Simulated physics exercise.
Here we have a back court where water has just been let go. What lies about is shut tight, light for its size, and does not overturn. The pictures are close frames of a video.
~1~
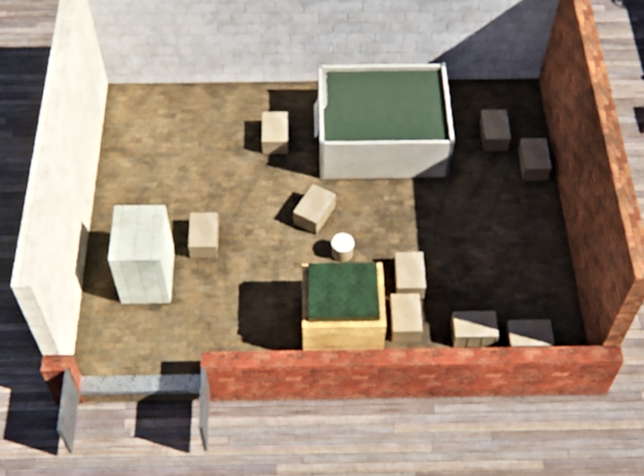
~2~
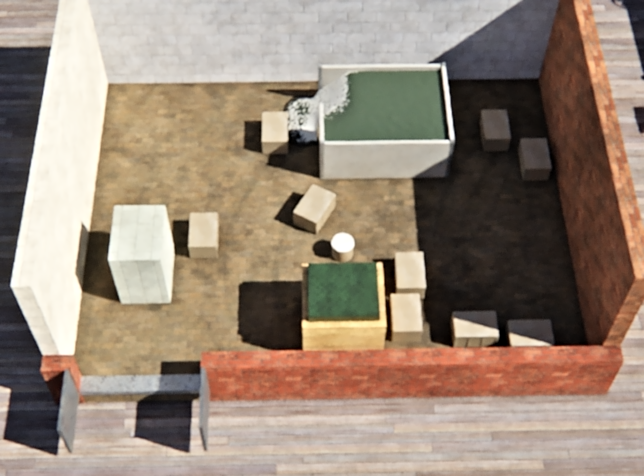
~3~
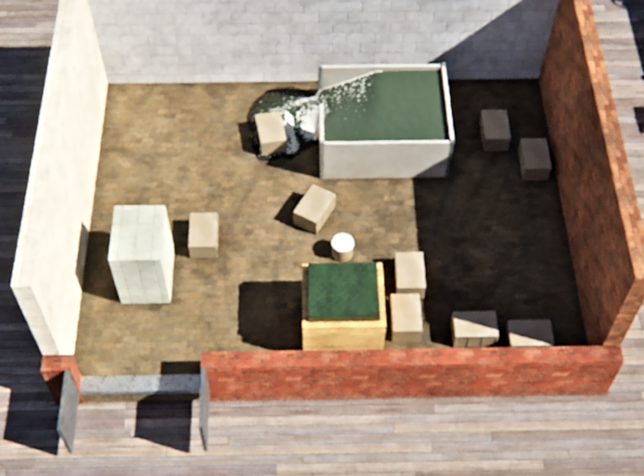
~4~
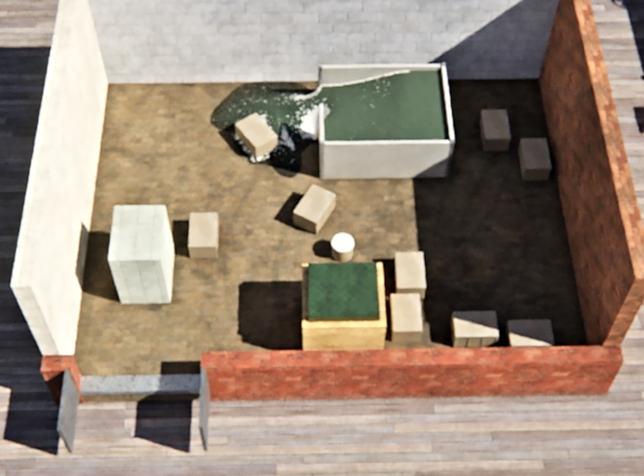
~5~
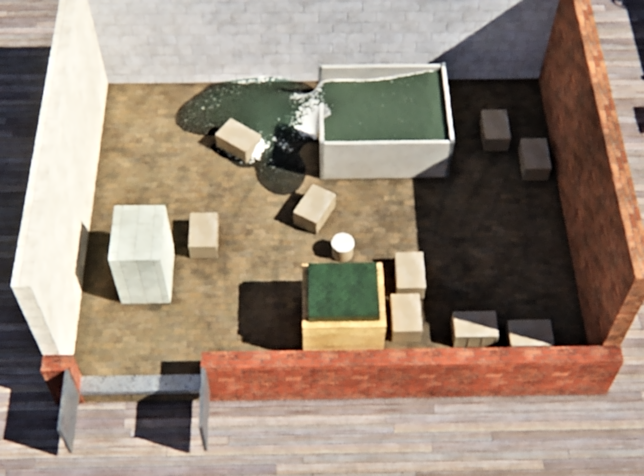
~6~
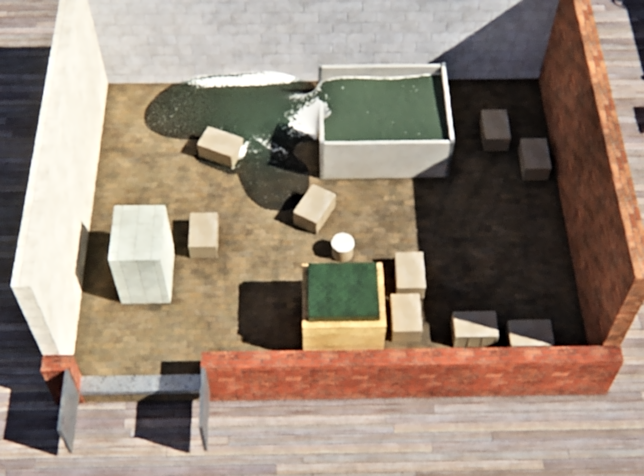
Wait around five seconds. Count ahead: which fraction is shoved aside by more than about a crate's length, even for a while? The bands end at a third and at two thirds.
That comes to not even a third.
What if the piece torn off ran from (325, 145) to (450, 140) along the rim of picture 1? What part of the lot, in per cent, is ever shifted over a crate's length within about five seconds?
About 90 per cent.
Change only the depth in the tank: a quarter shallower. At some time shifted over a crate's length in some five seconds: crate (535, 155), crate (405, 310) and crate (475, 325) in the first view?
As listed: No, short of that, less than that.
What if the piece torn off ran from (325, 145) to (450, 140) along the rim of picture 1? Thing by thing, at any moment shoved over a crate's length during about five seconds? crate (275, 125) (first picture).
Verdict: Not that far.
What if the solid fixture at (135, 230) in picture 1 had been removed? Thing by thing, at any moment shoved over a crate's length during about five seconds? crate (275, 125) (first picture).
For that one: Moved that far.
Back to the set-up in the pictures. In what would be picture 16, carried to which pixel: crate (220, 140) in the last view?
Near (130, 211).
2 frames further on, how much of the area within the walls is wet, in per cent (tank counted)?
About 25 per cent.
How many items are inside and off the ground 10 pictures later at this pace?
The number is 0.
A moment on, 1 of 10 are well off their spots; 0 afloat.
Next, 1 of 10 are well off their spots; 0 afloat.
Later, 1 of 10 are well off their spots; 1 afloat.
In the end, 2 of 10 are well off their spots, and 2 have been at some point; 1 afloat.
